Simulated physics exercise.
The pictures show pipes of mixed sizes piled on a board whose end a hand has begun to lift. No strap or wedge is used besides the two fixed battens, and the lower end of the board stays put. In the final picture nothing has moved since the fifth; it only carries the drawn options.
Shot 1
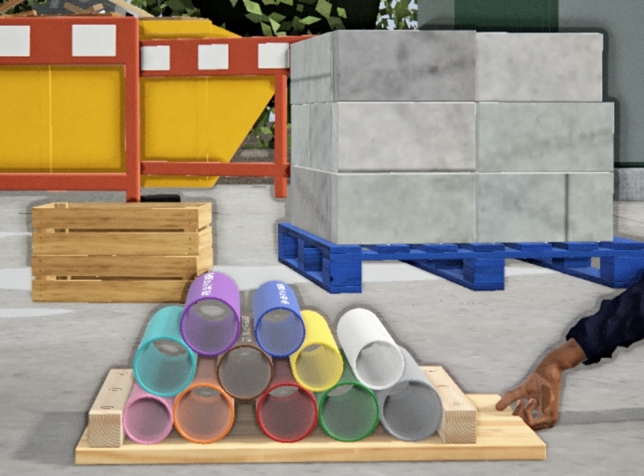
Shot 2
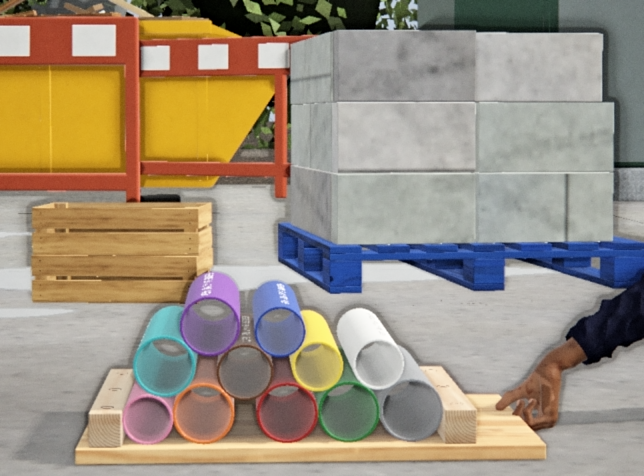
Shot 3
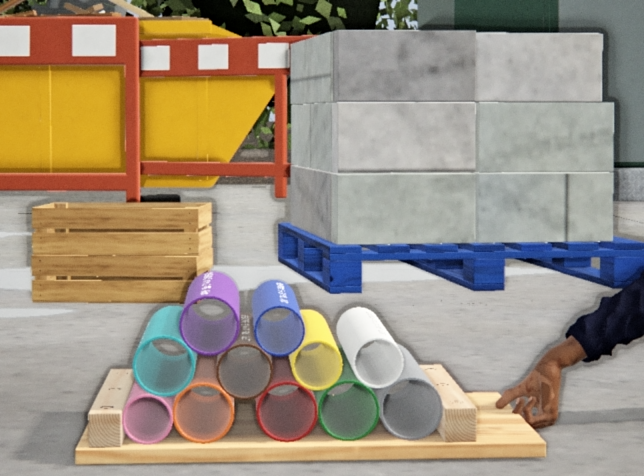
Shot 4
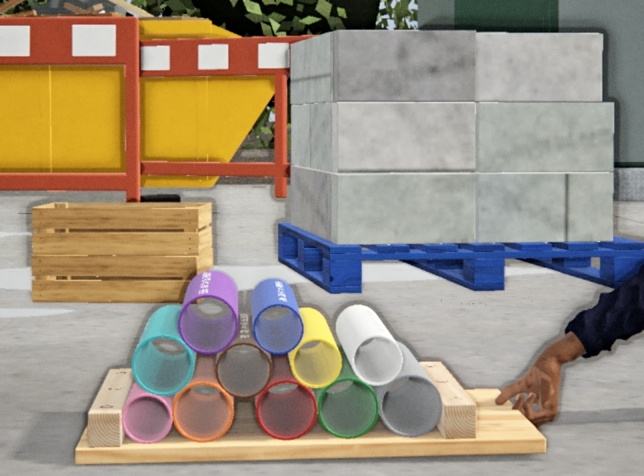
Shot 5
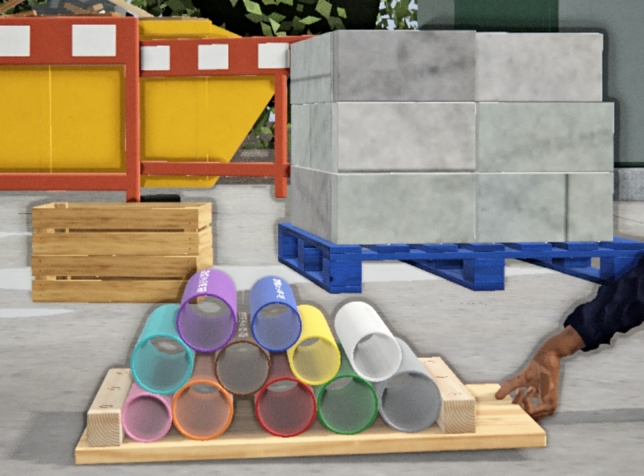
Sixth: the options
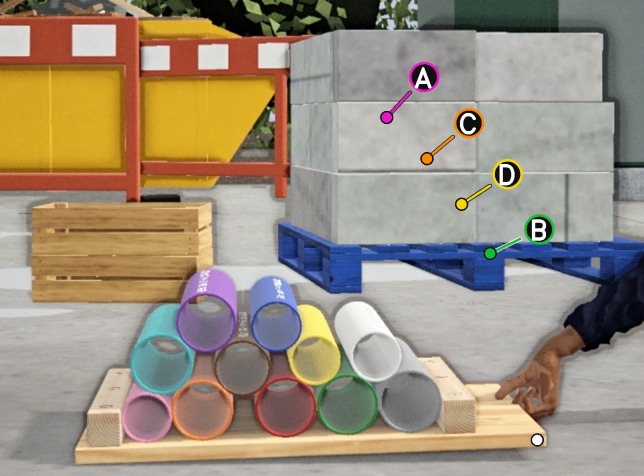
A dark-skinned hand in a navy sleeve reaches in from the right and grips the end of a pale wooden board on a paved yard, seen from the front. Purple, blue, turquoise, brown, yellow and white pipes lie piled over pink, orange, red, green and grey ones, before a crate and blocks on a blue pallet. The hand raises the board's right end very slightly while the camera stays still.
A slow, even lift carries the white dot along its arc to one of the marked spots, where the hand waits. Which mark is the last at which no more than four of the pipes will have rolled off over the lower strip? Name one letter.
Up to B.
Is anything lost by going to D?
Yes.
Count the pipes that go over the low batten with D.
With D, six.
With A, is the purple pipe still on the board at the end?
No.
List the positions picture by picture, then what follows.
In the first picture, orange pipe (203, 414); red pipe (287, 413); green pipe (349, 412).
In the second picture, green pipe (349, 412); grey pipe (411, 410).
In the third picture, board (306, 410); grey pipe (411, 408); white pipe (378, 362); turquoise pipe (164, 366).
In the fourth picture, board (306, 408); pink pipe (147, 419); orange pipe (202, 412).
In the fifth picture, board (305, 405); pink pipe (146, 418); orange pipe (202, 410).
On the marked copy, A at (387, 117); B at (490, 254); C at (427, 159); D at (462, 204); the white dot at (537, 440).
With B. Early on, board at 17°.
Further on, board at 26°.
At the end, board at 26°, four over the low batten (brown, turquoise, blue, purple).
As for the rest, A six over the low batten; C six over the low batten; D six over the low batten.
